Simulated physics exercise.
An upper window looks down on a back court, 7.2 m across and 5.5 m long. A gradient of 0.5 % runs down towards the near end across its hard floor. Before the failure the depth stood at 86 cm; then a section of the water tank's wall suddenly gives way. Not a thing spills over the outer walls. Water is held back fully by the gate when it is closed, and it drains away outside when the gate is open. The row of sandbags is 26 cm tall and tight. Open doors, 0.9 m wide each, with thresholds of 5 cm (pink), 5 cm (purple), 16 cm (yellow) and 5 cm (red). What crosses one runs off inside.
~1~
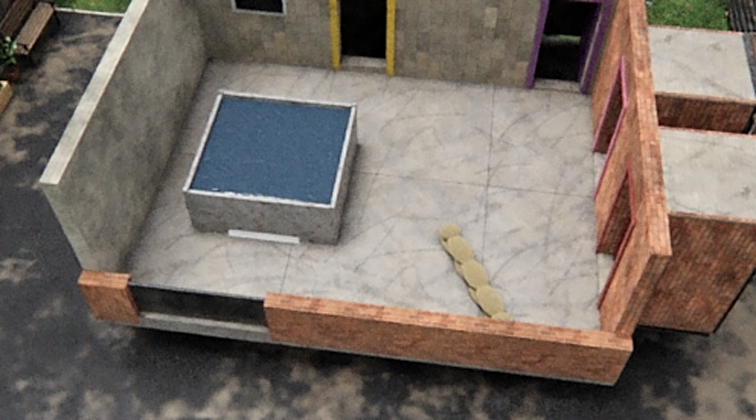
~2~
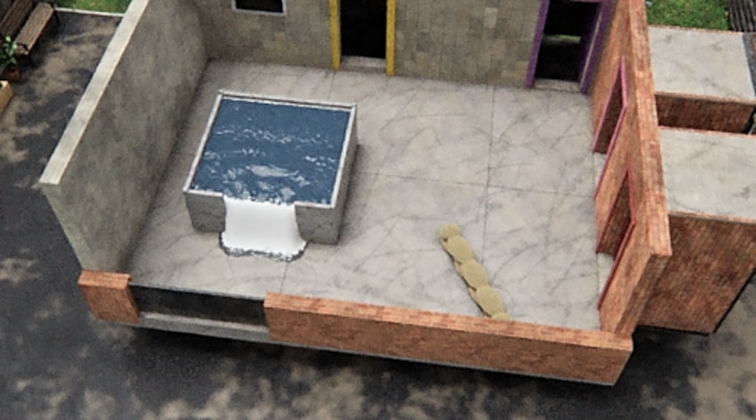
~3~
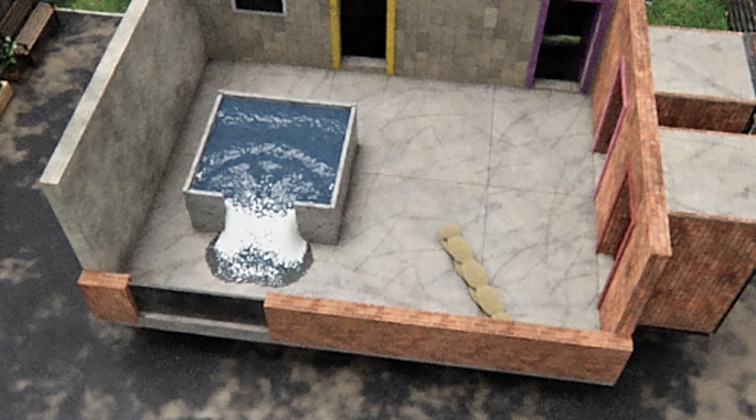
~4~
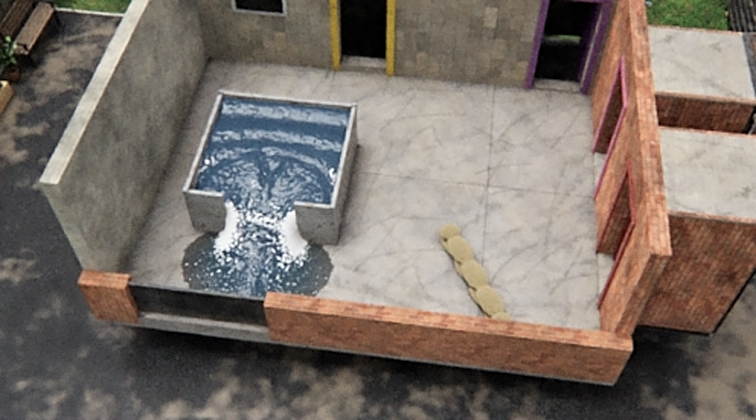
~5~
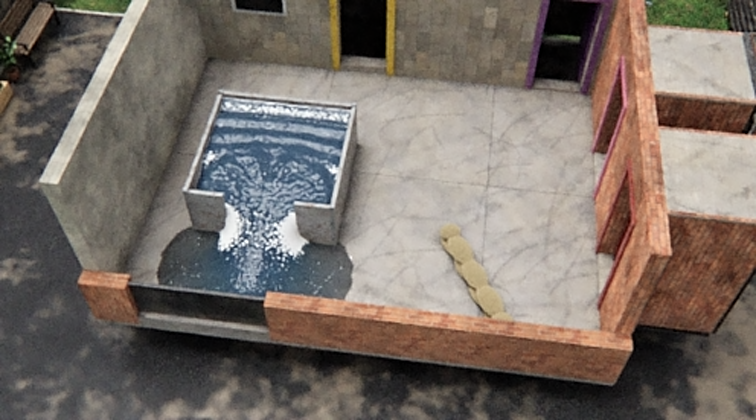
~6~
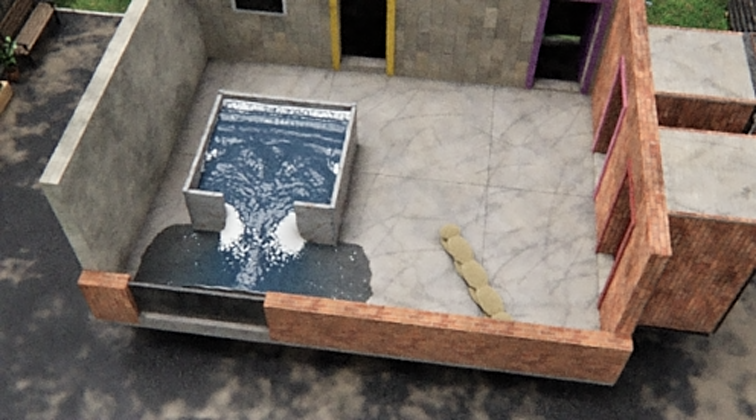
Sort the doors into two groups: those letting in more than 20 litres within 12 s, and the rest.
The pink door goes in the first group; the purple door goes in the first group; the yellow door goes with the rest; the red door goes in the first group.
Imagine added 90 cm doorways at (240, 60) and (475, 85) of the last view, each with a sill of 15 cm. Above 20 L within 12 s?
So the first one exceeds it, while the second one doesn't reach it.
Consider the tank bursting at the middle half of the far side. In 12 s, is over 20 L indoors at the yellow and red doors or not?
Result: Yellow limit passed, red limit passed.
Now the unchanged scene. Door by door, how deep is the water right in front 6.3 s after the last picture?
Door by door, in cm: Pink reads 3, purple reads 13, yellow reads 6, red reads 5.
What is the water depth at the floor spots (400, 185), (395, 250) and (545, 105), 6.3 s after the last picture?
Around 4 cm, 12 cm and 9 cm, in the order given.
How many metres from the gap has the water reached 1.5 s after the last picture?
Distance: Approx. 5.4 m.
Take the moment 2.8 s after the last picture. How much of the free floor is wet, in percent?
Wet share: Near 60 percent.
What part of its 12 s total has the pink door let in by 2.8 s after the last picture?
It comes to about 0 per cent.
Then, 0.7 s after the last picture water covers 20 % of the floor and is deepest (68 cm) near (114, 299); pink door not reached, purple door not reached, yellow door not reached, red door not reached.
Then, 1.5 s after the last picture water covers 35 % of the floor and is deepest (56 cm) near (114, 299); pink door not reached, purple door not reached, yellow door not reached, red door not reached.
Then, 2.8 s after the last picture water covers 60 % of the floor and is deepest (46 cm) near (209, 58); pink door not reached, purple door not reached, yellow door not reached, red door 8 cm at the sill, 2 L in.
Then, 6.3 s after the last picture water covers 95 % of the floor and is deepest (24 cm) near (580, 115); pink door 3 cm at the sill, 0 L in, purple door 13 cm at the sill, 16 L in, yellow door 6 cm at the sill, 0 L in, red door 5 cm at the sill, 11 L in.
Then, 11.3 s after the last picture water covers 100 % of the floor and is deepest (24 cm) near (599, 358); pink door 10 cm at the sill, 73 L in, purple door 13 cm at the sill, 210 L in, yellow door 11 cm at the sill, 0 L in, red door 10 cm at the sill, 40 L in.
